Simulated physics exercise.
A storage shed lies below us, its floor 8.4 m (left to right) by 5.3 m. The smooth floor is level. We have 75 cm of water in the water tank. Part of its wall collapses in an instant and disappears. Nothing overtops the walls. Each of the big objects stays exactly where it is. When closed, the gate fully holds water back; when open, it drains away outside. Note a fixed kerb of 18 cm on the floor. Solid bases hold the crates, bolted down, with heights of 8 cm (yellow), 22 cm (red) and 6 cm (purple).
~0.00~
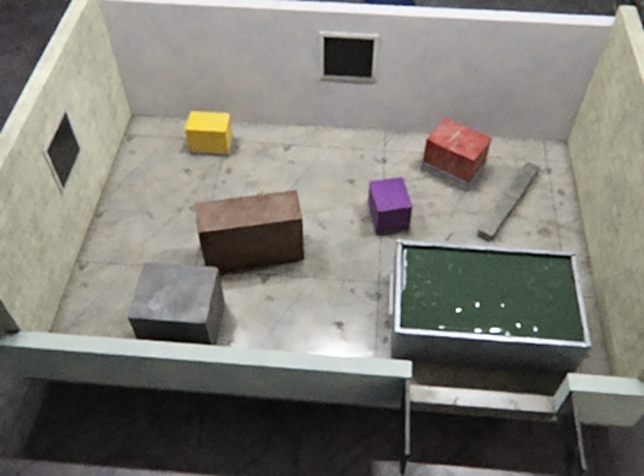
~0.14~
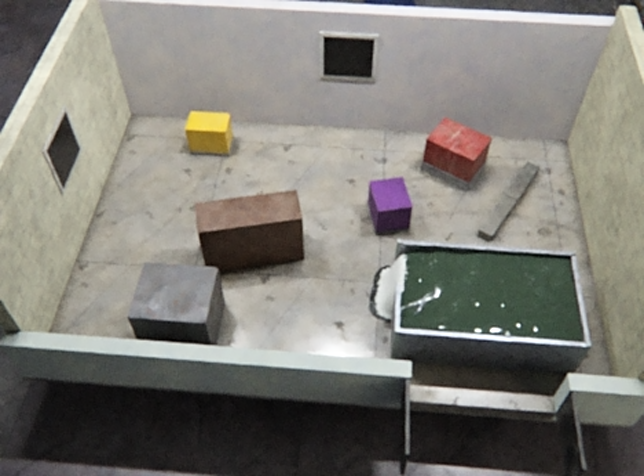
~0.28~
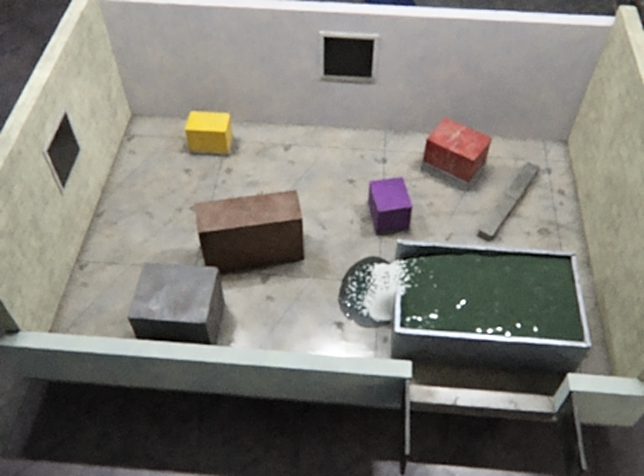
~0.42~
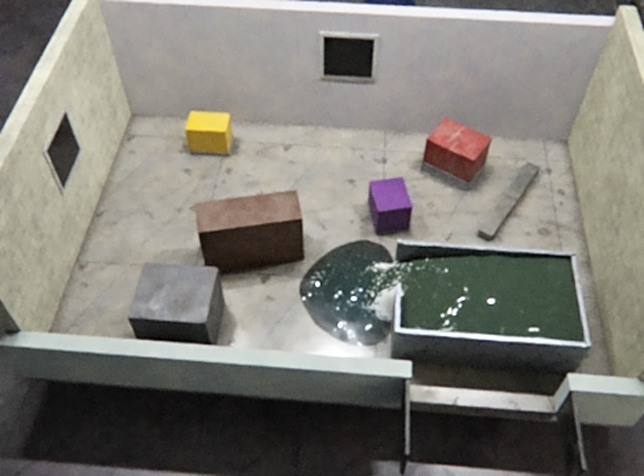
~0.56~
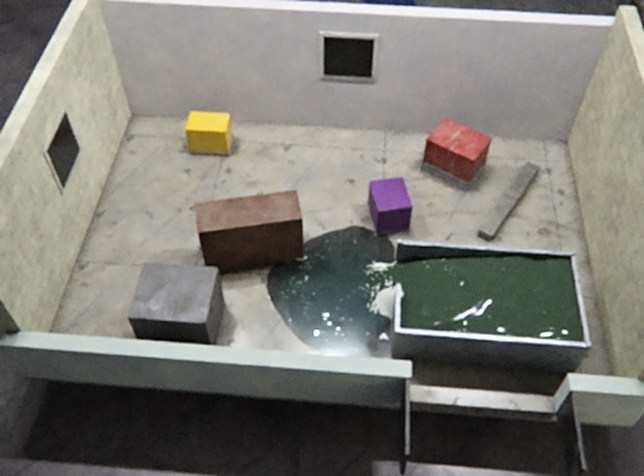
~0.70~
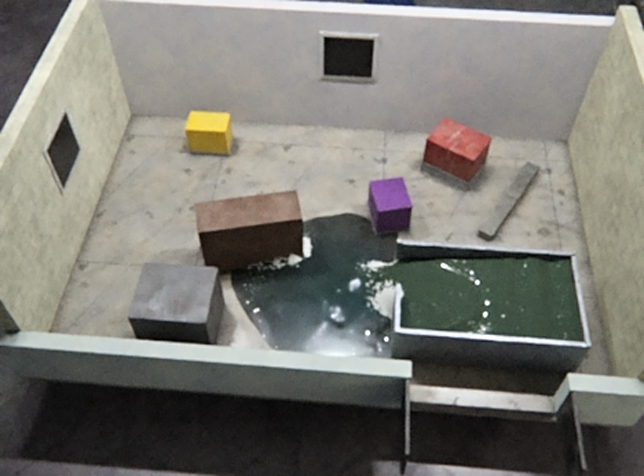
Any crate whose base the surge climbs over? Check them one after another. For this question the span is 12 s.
Yellow crate climbed over, red crate not climbed over, purple crate climbed over.
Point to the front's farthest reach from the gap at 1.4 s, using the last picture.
That lands around (103, 279) in the last picture.
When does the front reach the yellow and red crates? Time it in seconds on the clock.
Yellow 1.6 s; red 3.6 s.
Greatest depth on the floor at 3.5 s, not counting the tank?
Max depth: About 22 centimetres.
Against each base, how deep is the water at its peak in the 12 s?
Yellow 17 cm, red 13 cm, purple 10 cm at the peak.
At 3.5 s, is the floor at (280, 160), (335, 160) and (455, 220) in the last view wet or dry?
Going through the three points: Awash, then awash, then not yet touched.
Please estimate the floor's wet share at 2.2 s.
Around 40 per cent.
After 1.4 s water covers 25 % of the floor and is deepest (38 cm) near (383, 290); yellow plinth not reached, red plinth not reached, purple plinth reached.
After 2.2 s water covers 40 % of the floor and is deepest (32 cm) near (383, 290); yellow plinth reached, red plinth not reached, purple plinth reached.
After 3.5 s water covers 55 % of the floor and is deepest (22 cm) near (383, 290); yellow plinth reached, red plinth not reached, purple plinth reached.
After 7.0 s water covers 75 % of the floor and is deepest (19 cm) near (167, 120); yellow plinth reached, red plinth reached, purple plinth reached.
After 12.0 s water covers 95 % of the floor and is deepest (14 cm) near (40, 356); highest at the yellow plinth 17 cm, highest at the red plinth 13 cm, highest at the purple plinth 10 cm.
